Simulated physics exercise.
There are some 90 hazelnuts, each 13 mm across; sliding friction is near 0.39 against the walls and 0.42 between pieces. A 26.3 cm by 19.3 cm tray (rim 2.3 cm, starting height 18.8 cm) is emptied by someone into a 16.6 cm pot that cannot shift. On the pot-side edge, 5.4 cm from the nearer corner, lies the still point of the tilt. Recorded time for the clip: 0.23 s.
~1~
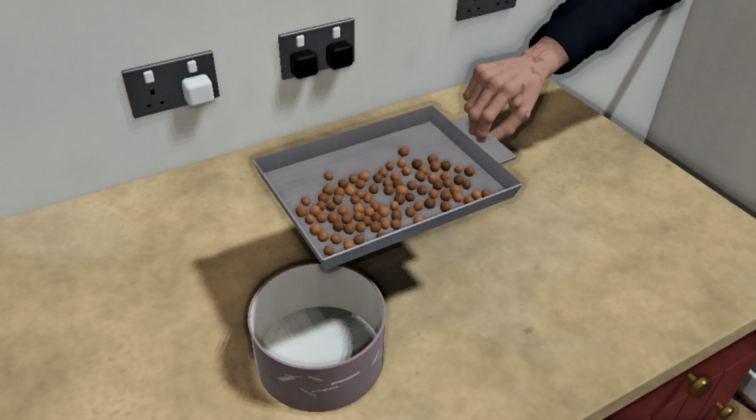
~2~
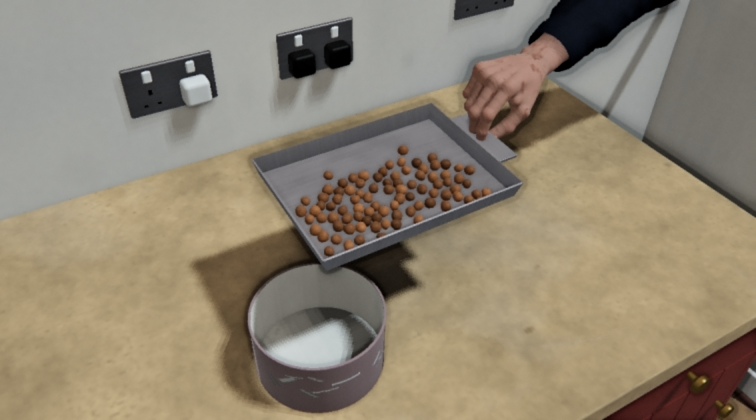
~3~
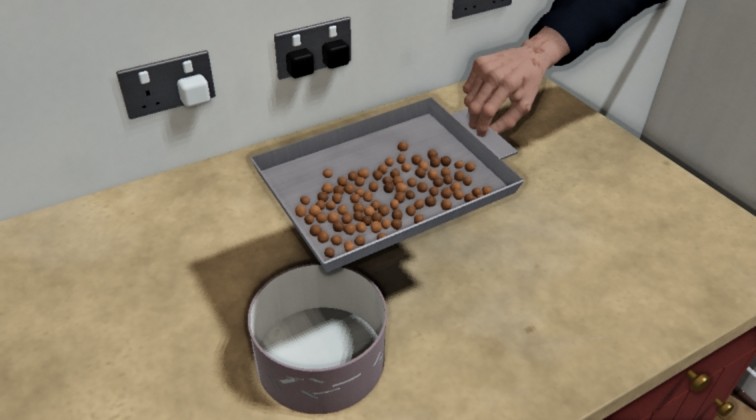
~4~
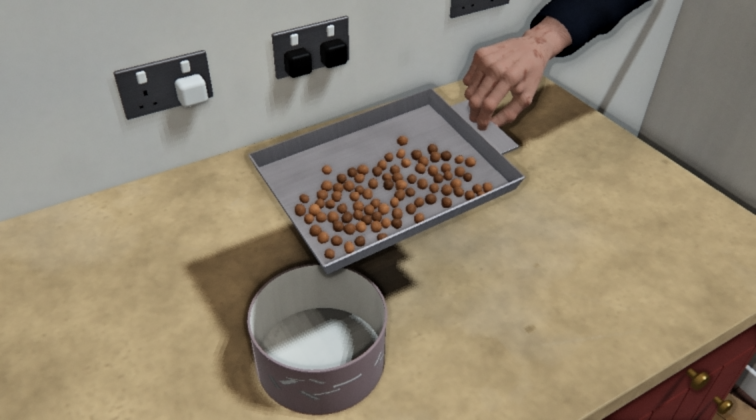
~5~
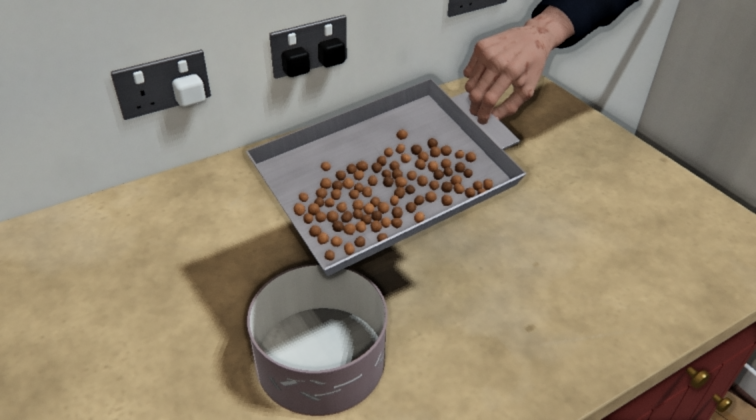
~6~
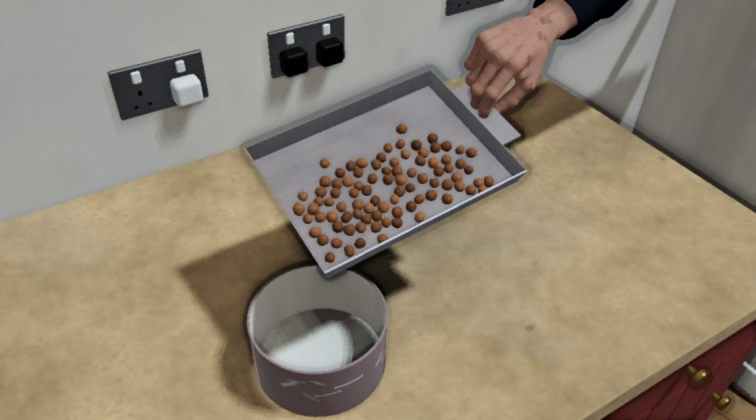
A hand in a dark sleeve, at the upper right, slowly raises the far side of a grey baking tray on a beige worktop, seen from above at an angle. Round orange-brown hazelnuts lie scattered across the tray, with a mauve pot with a pale inside in front and sockets on the white wall. The tray tilts gently towards its left front corner, the nuts barely shifting, while the view drifts very slightly.
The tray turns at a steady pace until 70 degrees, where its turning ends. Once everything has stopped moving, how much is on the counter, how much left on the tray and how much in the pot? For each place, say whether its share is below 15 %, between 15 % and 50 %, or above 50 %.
Counter: Below 15 %; left on the tray: Above 50 %; pot: Below 15 %.
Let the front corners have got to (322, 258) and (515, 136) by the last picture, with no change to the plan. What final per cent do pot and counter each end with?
Split: Pot = 5, counter = 5.
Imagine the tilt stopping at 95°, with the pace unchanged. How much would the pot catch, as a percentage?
75 per cent.
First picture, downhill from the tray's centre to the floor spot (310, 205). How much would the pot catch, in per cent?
That would be close to 15 per cent.
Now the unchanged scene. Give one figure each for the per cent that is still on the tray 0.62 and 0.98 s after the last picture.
In order, 100 and 100.
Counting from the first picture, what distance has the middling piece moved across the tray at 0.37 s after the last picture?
3 cm.
Then, 0.37 s after the last picture, tilt 40 degrees; the tray holds 100 %, the pot 0 %.
Then, 0.62 s after the last picture, tilt 59 degrees; the tray holds 100 %, the pot 0 %.
Then, 0.98 s after the last picture, tilt 70 degrees; the tray holds 100 %, the pot 0 %.
In the end, counter 0 %, tray 100 %, pot 0 %.
